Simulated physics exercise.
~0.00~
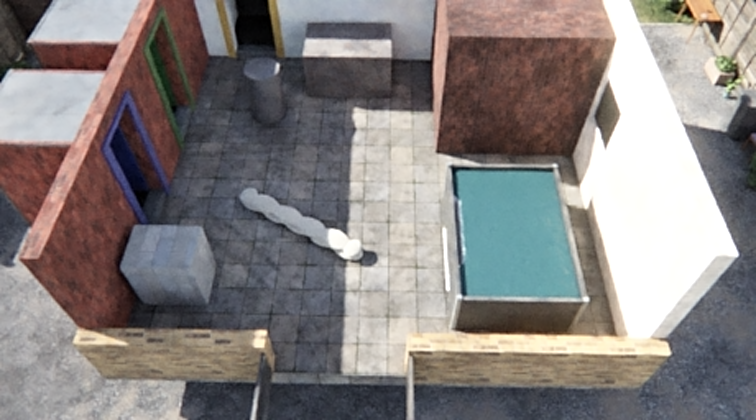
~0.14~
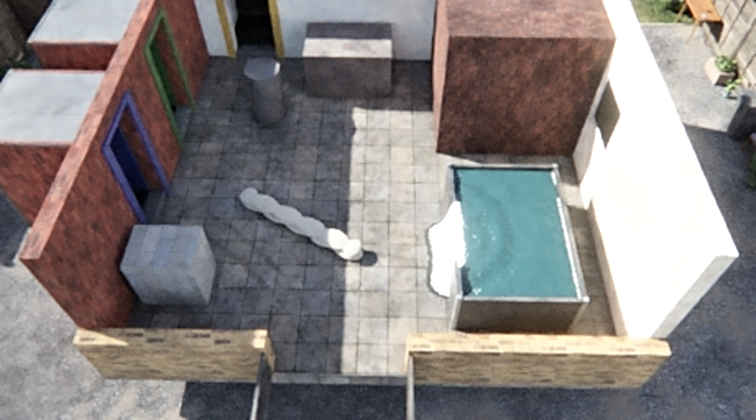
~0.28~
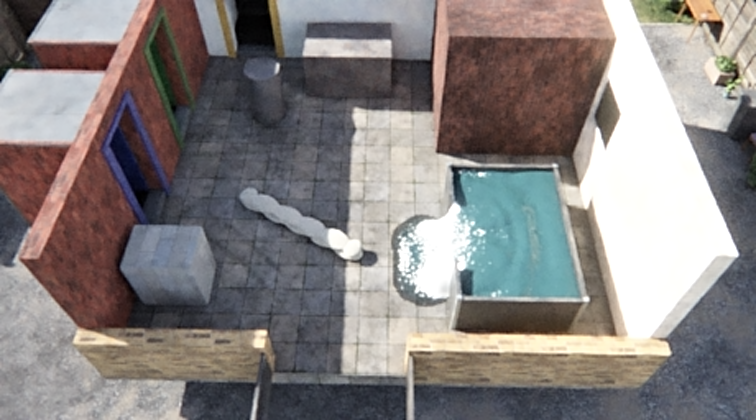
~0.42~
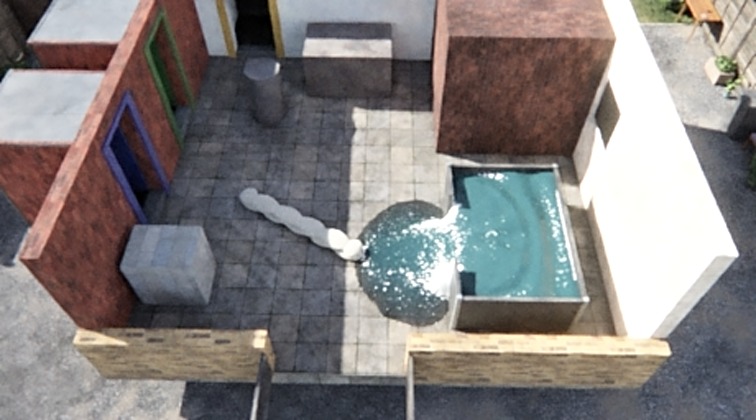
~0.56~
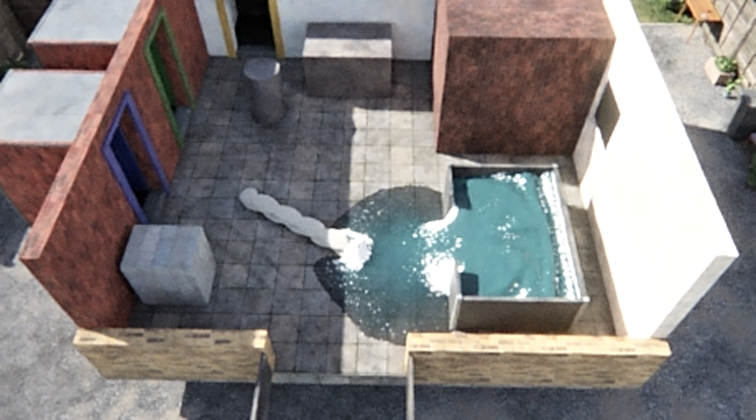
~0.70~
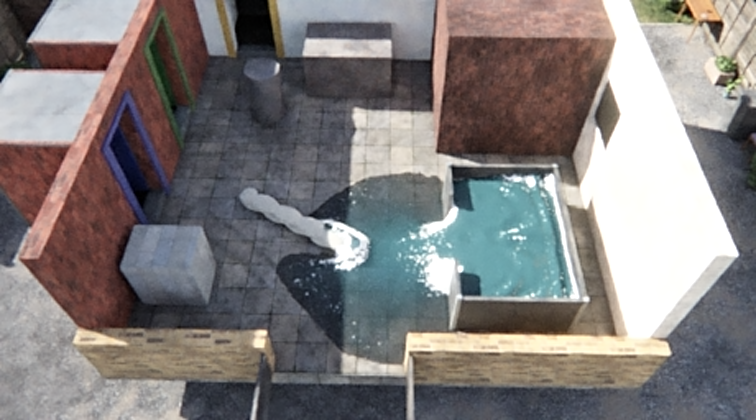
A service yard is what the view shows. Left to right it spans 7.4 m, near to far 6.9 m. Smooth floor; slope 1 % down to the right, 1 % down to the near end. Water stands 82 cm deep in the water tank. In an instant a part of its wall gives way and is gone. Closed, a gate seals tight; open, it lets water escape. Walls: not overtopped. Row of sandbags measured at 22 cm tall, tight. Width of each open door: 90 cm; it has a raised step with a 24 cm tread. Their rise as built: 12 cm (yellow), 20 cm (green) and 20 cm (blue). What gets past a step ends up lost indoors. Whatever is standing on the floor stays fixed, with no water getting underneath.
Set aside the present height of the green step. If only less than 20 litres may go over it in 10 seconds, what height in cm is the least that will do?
It needs to be about 16 cm high.
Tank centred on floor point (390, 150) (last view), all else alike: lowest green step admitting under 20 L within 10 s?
I'd put it at close to 35 cm.
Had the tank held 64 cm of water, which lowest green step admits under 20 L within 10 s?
11.0 cm.
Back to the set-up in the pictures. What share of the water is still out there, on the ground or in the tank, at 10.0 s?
Something like 78 per cent of it remains.
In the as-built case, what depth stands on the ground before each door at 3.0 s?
Yellow door 4 cm, green door 21 cm, blue door 11 cm.
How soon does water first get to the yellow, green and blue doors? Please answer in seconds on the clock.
Arrival: Yellow 3.0 s, green 1.8 s, blue 2.2 s.
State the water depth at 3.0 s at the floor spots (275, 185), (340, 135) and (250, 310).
First 7, then 1, then 4 cm.
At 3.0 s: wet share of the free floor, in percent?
Roughly 60 percent.
After 1.4 s water covers 40 % of the floor, deepest (38 cm) near (434, 257); it has not reached the green door.
After 3.0 s water covers 60 % of the floor, deepest (36 cm) near (145, 309); 21 cm at the green door, 1 litre in over its 20 cm step.
After 10.0 s water covers 85 % of the floor, deepest (13 cm) near (425, 61); 5 cm at the green door, 5 litres in over its 20 cm step.
At the green door as built, the water arrived by 1.9 s and peaked near 21 cm at 3.2 s.
With a step of 12.5 cm, 46 litres would have come in within the 10 s; with 20 cm, 5 litres. So under 20 litres takes about 16 cm.
